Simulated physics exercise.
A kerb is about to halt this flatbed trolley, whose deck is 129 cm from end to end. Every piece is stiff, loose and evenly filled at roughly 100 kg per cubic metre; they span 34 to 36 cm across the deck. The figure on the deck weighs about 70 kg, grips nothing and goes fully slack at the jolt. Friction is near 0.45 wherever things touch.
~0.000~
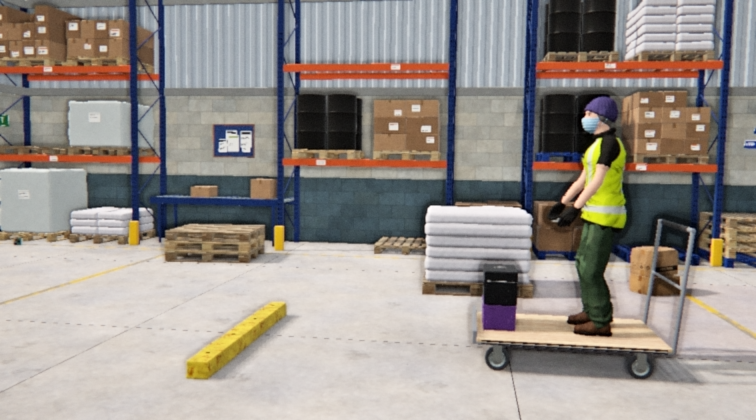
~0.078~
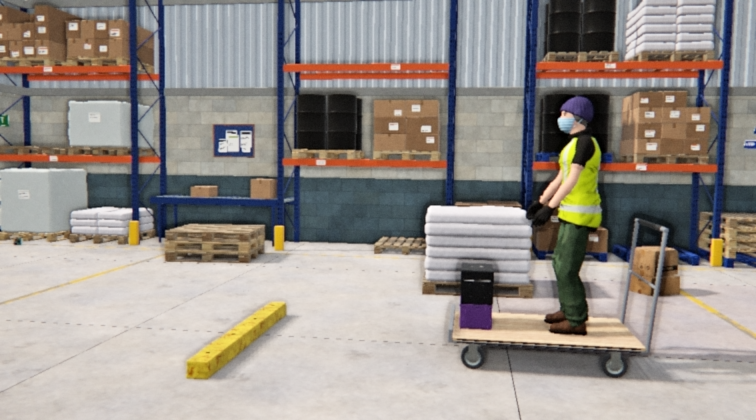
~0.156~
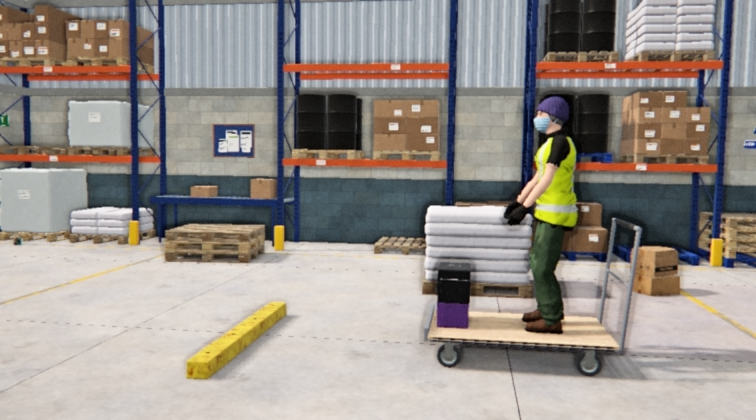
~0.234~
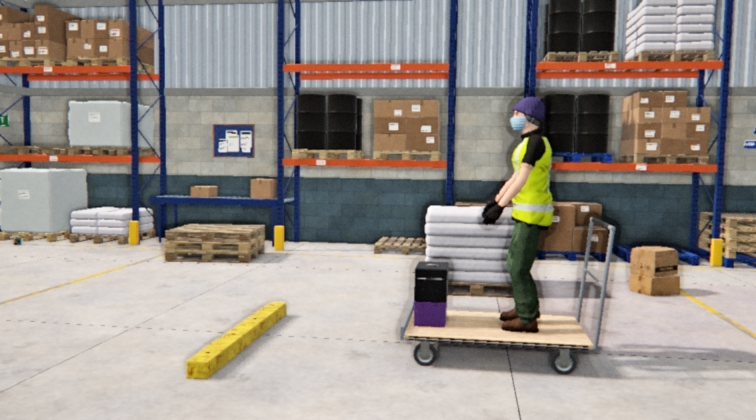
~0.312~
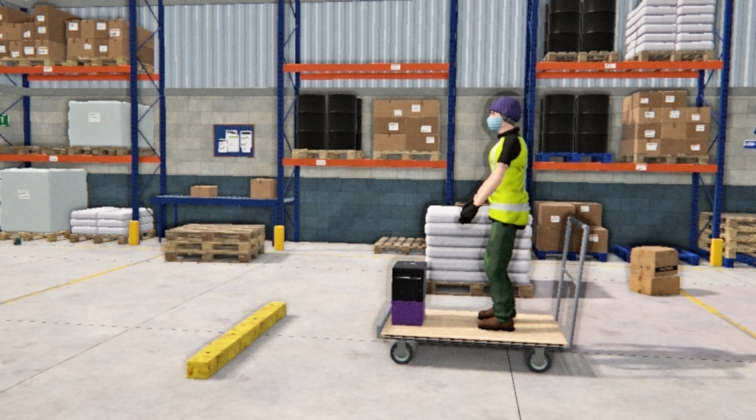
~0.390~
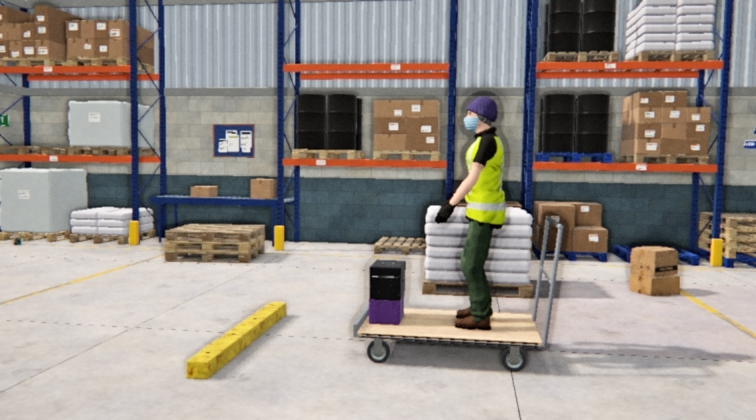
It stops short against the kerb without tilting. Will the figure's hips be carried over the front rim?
The figure's hips end beyond the front rim at this speed.
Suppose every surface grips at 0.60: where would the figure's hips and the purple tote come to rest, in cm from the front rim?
In that case hips 20 past, purple 20 behind.
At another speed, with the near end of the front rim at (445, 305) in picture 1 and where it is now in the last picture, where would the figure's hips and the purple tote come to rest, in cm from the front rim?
Then hips 20 behind, purple 20 behind.
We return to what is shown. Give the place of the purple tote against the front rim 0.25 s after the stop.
Some 15 cm behind it.
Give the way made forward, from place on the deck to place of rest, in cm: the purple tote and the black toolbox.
About: Purple 0, black 115.
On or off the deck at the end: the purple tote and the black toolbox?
In the end: Purple on, black off.
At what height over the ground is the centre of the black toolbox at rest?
Roughly 10 cm above it.
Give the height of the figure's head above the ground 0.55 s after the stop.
About 110 cm.
Impact comes at 0.83 s.
After 1.38 s the figure's hips are 12 cm behind the rim, near (258, 239) in the last picture's view.
After 1.83 s the figure's hips are 24 cm past the rim, near (217, 313) in the last picture's view.
At rest, 4.3 s, past the rim, black toolbox and the figure's hips; behind it, purple tote.
